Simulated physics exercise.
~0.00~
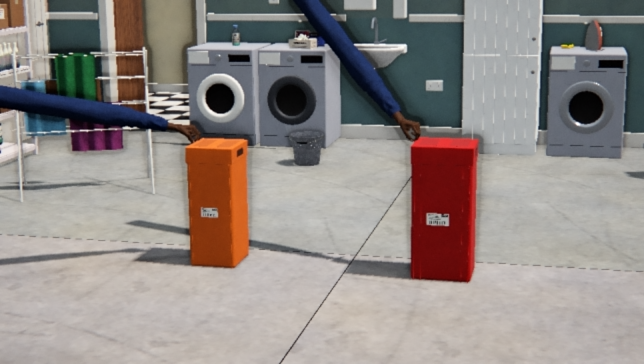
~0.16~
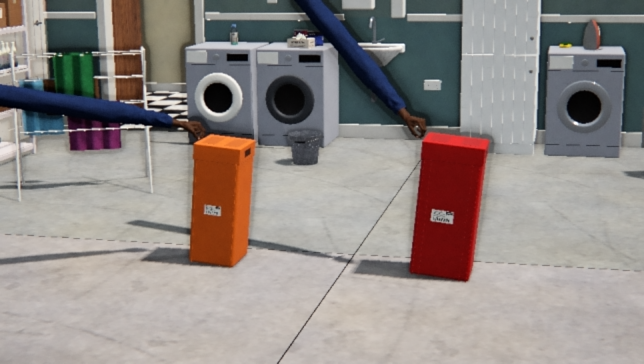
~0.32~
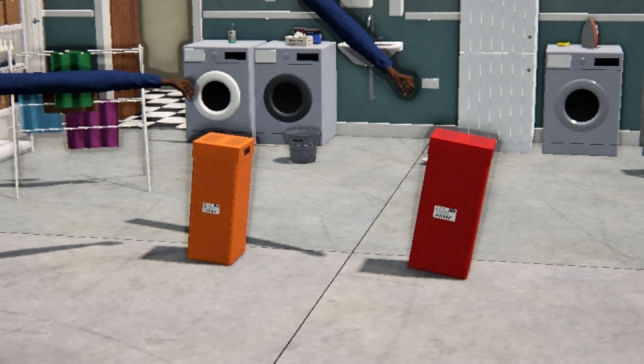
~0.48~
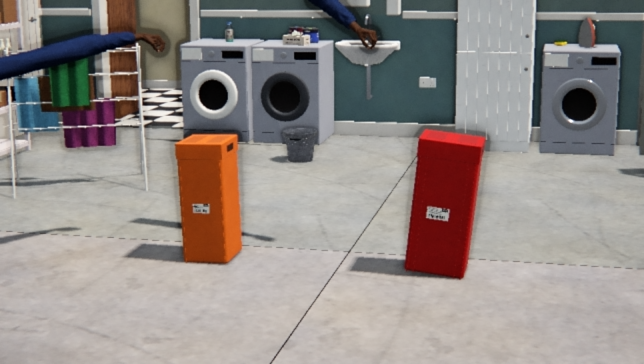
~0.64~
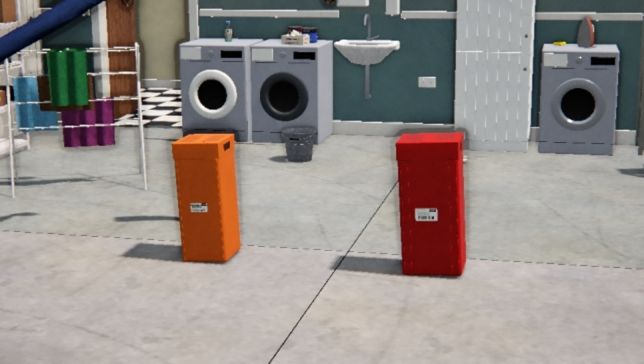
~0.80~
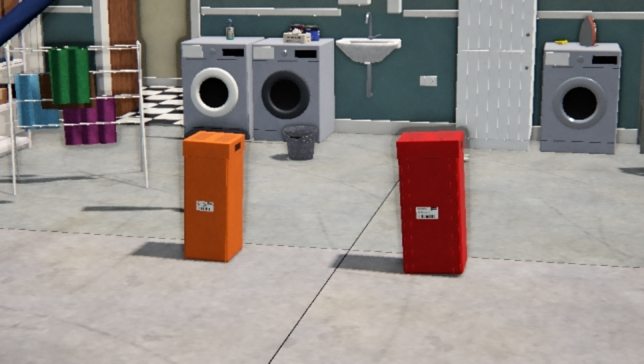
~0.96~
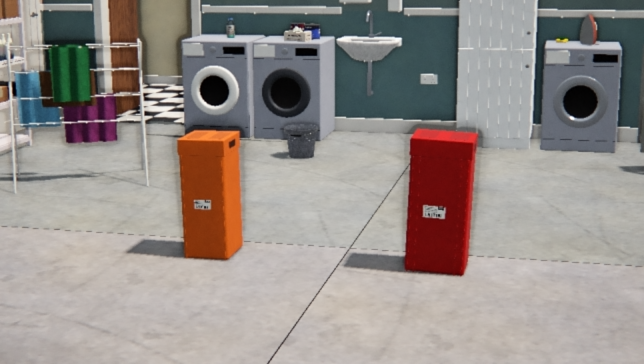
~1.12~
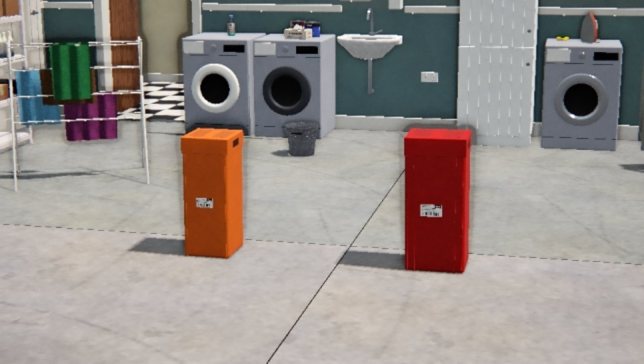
In a laundry room, hands tip an orange and a red box, which rock back upright.
